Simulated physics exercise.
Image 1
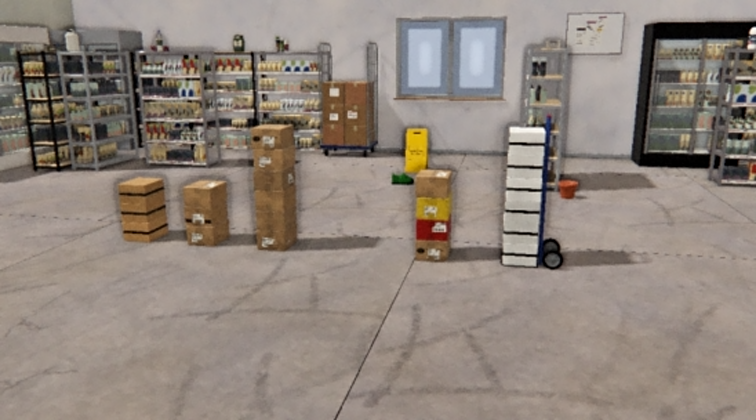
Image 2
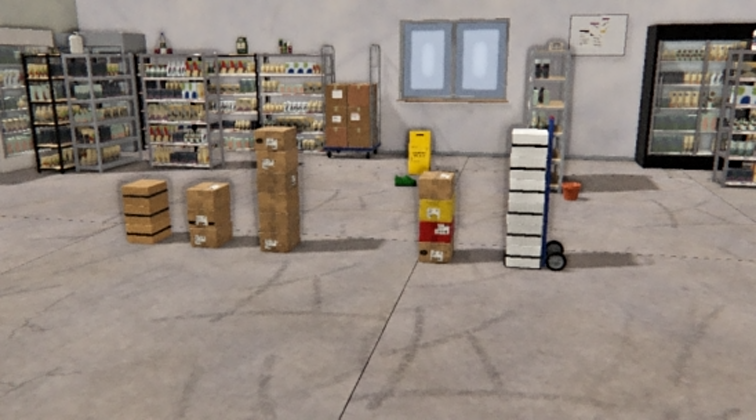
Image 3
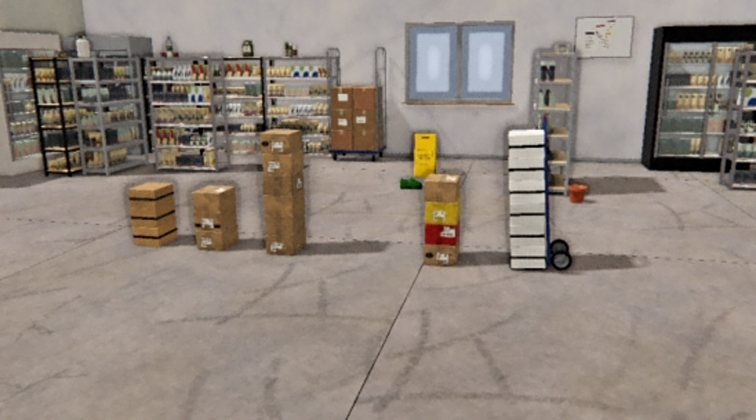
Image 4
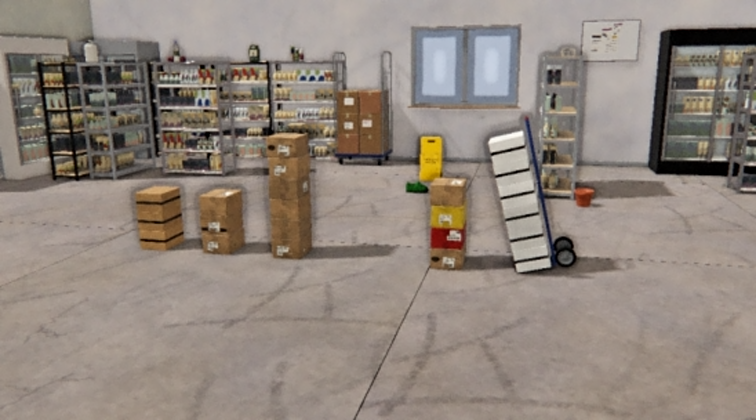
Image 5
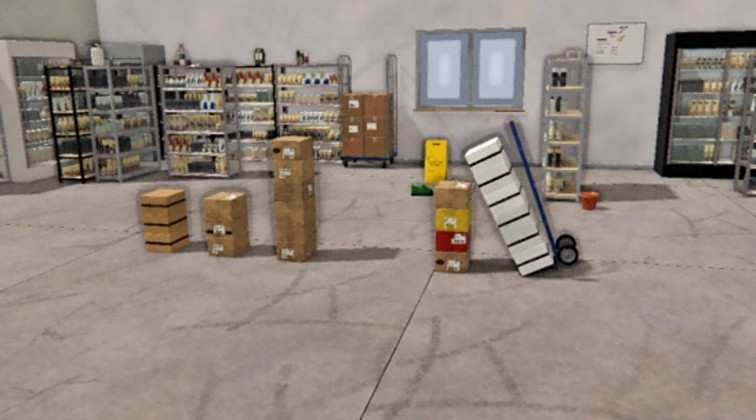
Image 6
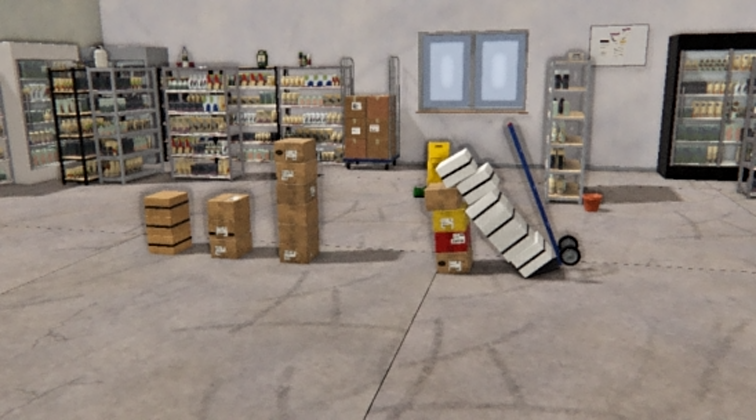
A tall white stack of boxes on a blue hand truck tipped over to the left, away from the truck's frame, and leaned onto the short stack with yellow and red boxes, nudging it slightly.
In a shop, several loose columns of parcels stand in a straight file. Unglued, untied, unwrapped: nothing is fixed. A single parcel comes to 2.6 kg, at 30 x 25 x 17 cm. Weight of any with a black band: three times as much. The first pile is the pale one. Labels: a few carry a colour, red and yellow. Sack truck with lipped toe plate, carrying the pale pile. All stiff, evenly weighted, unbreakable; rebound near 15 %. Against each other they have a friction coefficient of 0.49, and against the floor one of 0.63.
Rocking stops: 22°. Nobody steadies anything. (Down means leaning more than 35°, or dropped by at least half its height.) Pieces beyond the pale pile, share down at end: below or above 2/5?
Below 2/5.
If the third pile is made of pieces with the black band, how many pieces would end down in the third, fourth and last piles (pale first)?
Third 0, fourth 0, last 0.
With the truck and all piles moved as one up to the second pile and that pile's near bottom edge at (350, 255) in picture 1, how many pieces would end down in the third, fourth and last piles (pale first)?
In that case third pile 6, fourth pile 0, last pile 0.
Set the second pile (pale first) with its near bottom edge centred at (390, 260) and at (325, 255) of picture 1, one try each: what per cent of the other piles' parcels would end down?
Try 1: Around 20 %; try 2: Around 0 %.
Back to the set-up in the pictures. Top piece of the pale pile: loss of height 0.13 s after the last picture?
Some 20 centimetres.
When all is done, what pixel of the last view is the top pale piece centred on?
Somewhere about (291, 272).
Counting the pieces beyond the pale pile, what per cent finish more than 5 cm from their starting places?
It comes to 25 percent.
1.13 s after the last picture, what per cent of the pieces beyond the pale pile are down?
At that instant, 20 percent.
Then, 0.13 s after the last picture, 6 of the pale pile down; none of the 16 other parcels down, 4 disturbed; red parcel leaning 15°; yellow parcel leaning 15°.
Then, 0.39 s after the last picture, 6 of the pale pile down; 3 of the 16 other parcels down; yellow parcel leaning 47°, 22 cm lower; red parcel leaning 47°, 10 cm lower.
Then, 1.13 s after the last picture, 5 of the pale pile down; 3 of the 16 other parcels down; yellow parcel upside down; red parcel on its side.
At rest, 5 of the pale pile down; 3 of the 16 other parcels down; yellow parcel on its side; red parcel on its side. That is 19 per cent. As the last picture would show them, middles, yellow parcel near (356, 245), red parcel near (402, 249).
